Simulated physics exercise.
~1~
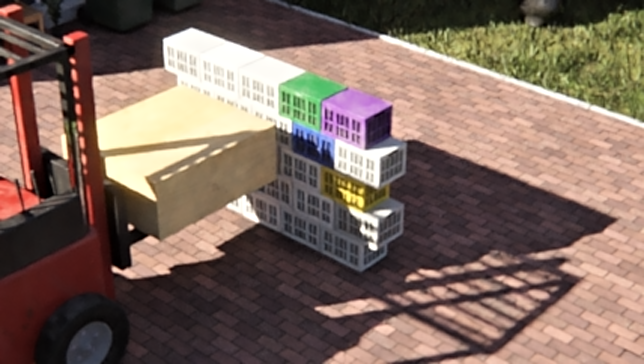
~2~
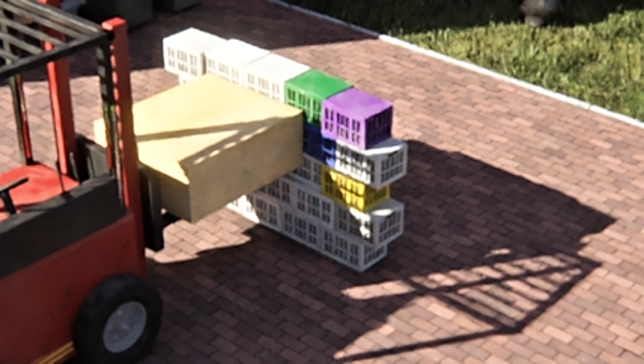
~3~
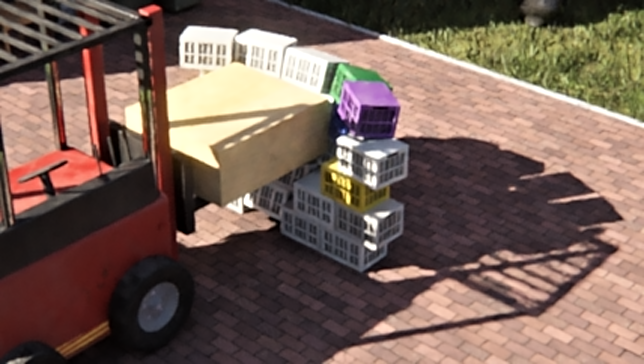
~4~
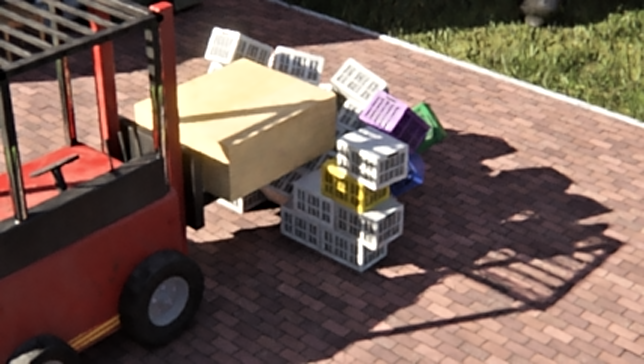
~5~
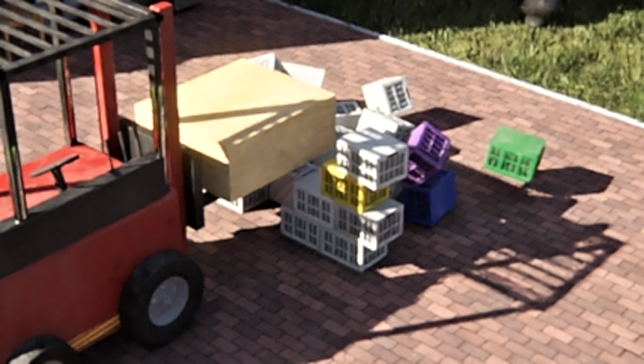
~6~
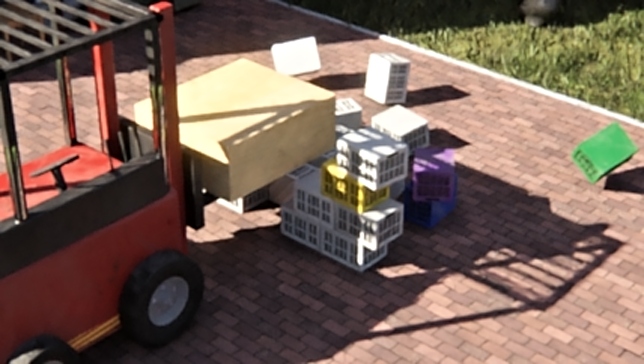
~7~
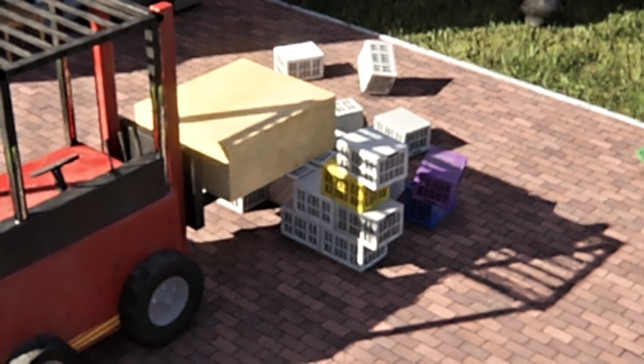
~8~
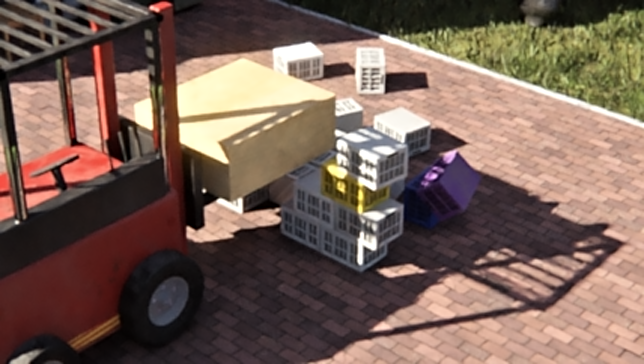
A red forklift pushes its load into a crate wall, scattering the upper crates across paving.
